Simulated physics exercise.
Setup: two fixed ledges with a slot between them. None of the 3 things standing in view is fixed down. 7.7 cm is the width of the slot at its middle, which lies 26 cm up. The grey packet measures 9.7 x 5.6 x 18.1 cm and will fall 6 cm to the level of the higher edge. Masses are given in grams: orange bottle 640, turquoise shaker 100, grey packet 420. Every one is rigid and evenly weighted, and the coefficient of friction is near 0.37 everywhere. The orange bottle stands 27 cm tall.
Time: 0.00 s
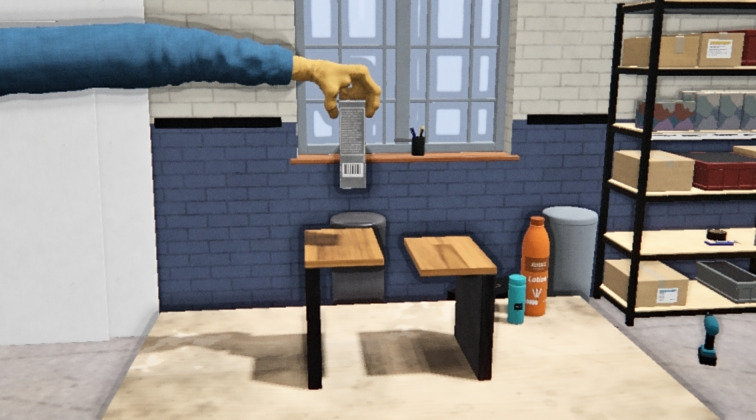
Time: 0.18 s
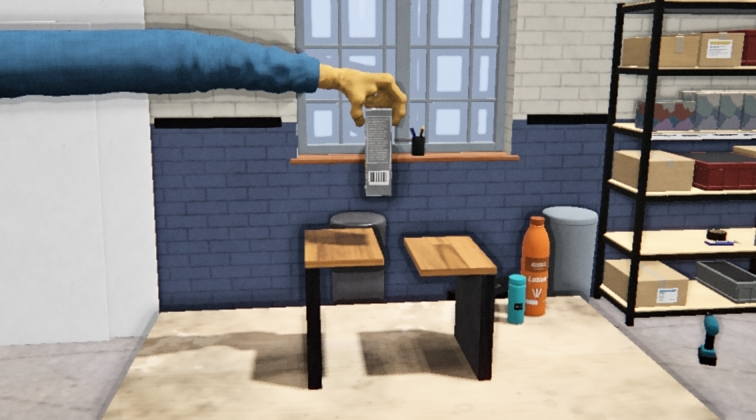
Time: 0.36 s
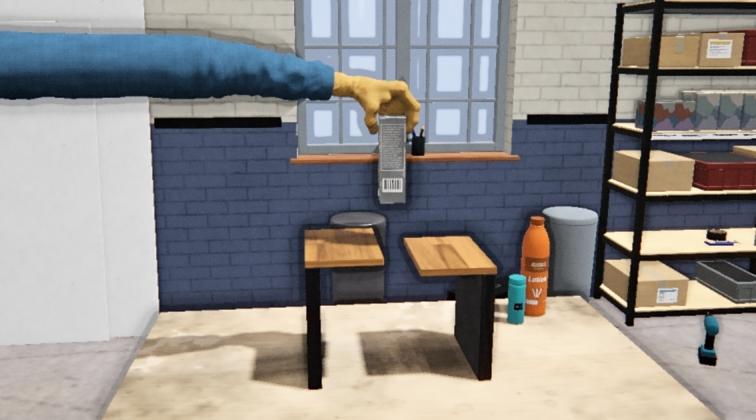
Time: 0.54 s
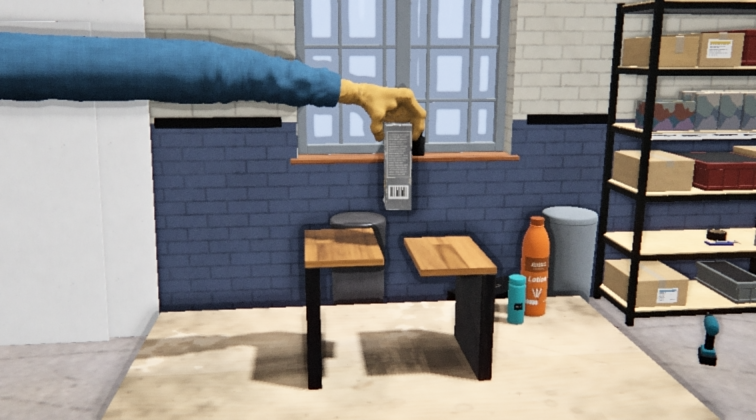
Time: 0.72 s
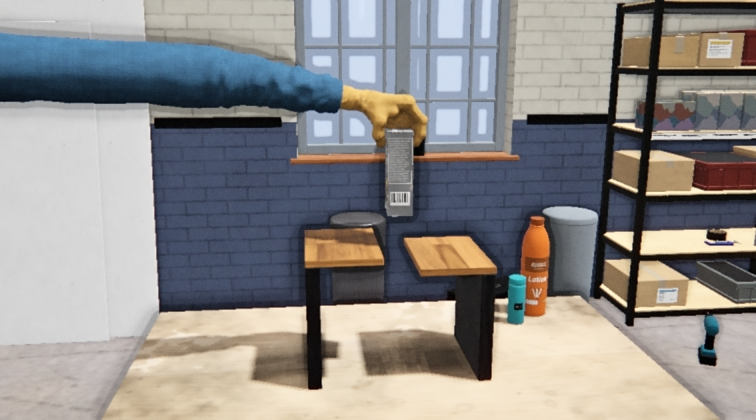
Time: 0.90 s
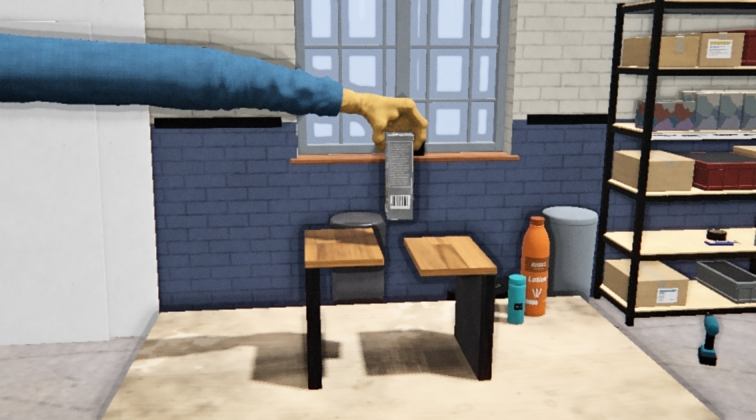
A gloved hand on a blue-sleeved arm carries a grey packet to the right and slightly down, then holds it nearly still above the gap between two wooden-topped stands, while an orange bottle and turquoise shaker stay put.
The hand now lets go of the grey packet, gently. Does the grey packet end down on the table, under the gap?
The packet passes through.
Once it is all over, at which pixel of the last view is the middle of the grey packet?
Near (356, 326).
By 1.10 s, grey packet 5 cm from its spot near (399, 196).
By 1.20 s, grey packet tilted 6° near (394, 248).
By 1.30 s, grey packet tilted 16° near (390, 324).
By 1.50 s, grey packet tilted 33° near (360, 319).
When it is over (2.1 s), lying over on the stand or table, grey packet; the other 2 within 4 cm of the start. End places, in pixels of the last picture, grey packet near (356, 326). The packet reaches the table.
